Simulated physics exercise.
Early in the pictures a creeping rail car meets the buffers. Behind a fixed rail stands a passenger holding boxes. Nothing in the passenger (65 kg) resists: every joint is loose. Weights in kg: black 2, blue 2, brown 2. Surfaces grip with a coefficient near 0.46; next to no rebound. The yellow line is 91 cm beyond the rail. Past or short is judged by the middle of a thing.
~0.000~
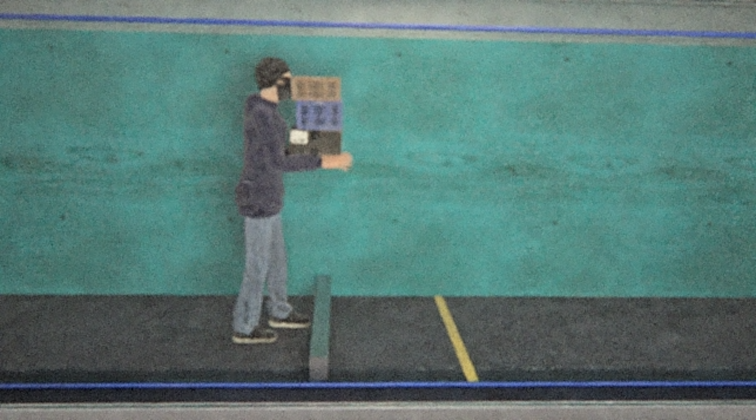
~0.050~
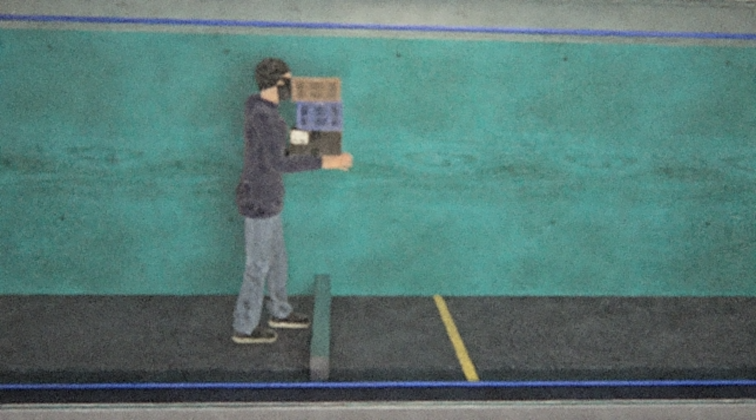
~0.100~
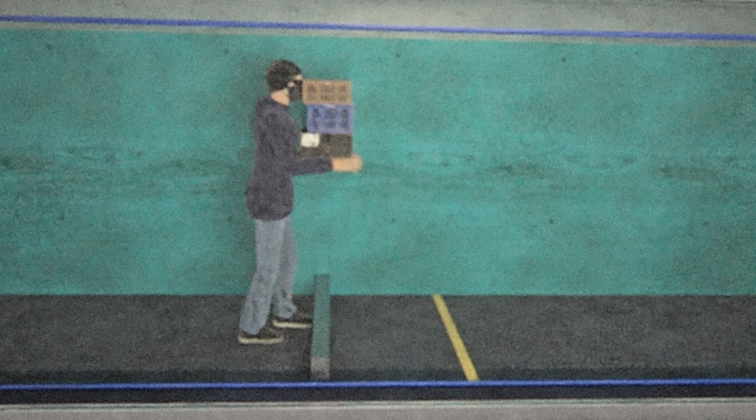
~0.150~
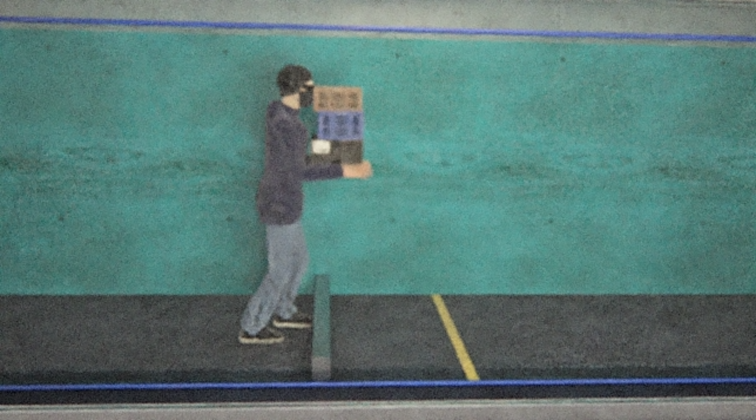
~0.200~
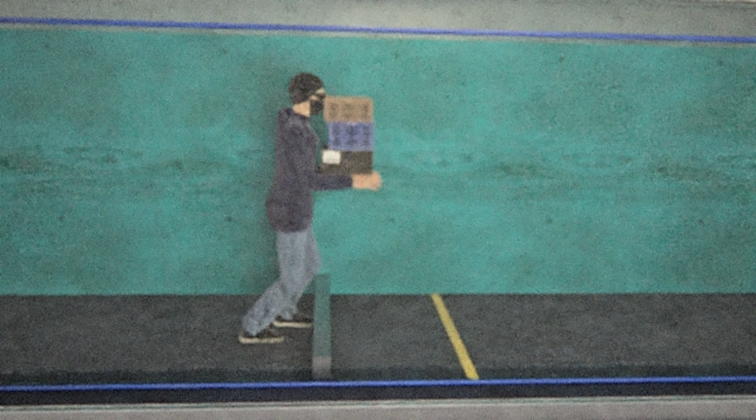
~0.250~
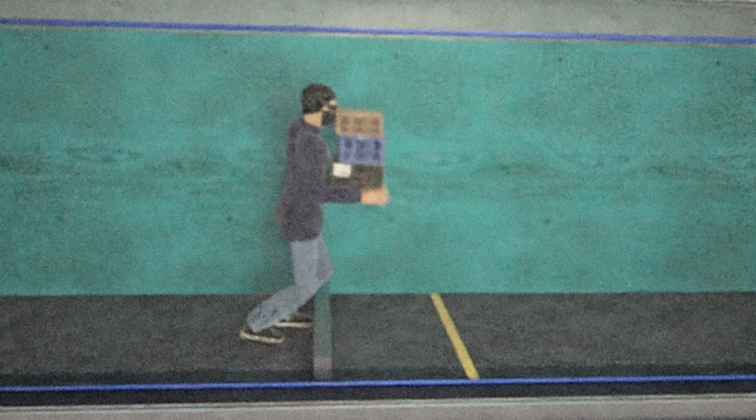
The footage shows a person in a dark jacket holding stacked brown, blue and black cartons beside a low barrier, at first nearly still, then tilting rightward and sinking lower with the stack while both feet stay in place.
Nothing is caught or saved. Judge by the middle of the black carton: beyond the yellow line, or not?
Here the black carton stops short of the yellow line.
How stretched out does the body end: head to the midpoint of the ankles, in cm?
About 110 cm.
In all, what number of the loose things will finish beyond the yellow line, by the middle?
The count is 2.
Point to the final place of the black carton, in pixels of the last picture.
Around (395, 316).
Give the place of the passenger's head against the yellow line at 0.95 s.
About 0 cm past it.
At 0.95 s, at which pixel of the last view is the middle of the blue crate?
Near (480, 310).
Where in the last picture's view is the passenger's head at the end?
Near (463, 303).
After 0.45 s the black carton is 43 cm short of the yellow line, tilted 35°, near (390, 254) in the last picture's view; the passenger's head 60 cm short of the yellow line.
After 0.65 s the black carton is 38 cm short of the yellow line, tilted 40°, near (394, 304) in the last picture's view.
After 0.95 s the black carton is 37 cm short of the yellow line, tilted 0°, near (395, 315) in the last picture's view.
When all is still (2.6 s), black carton stops short of the yellow line; blue crate crosses the yellow line; brown crate crosses the yellow line; passenger's head crosses the yellow line.
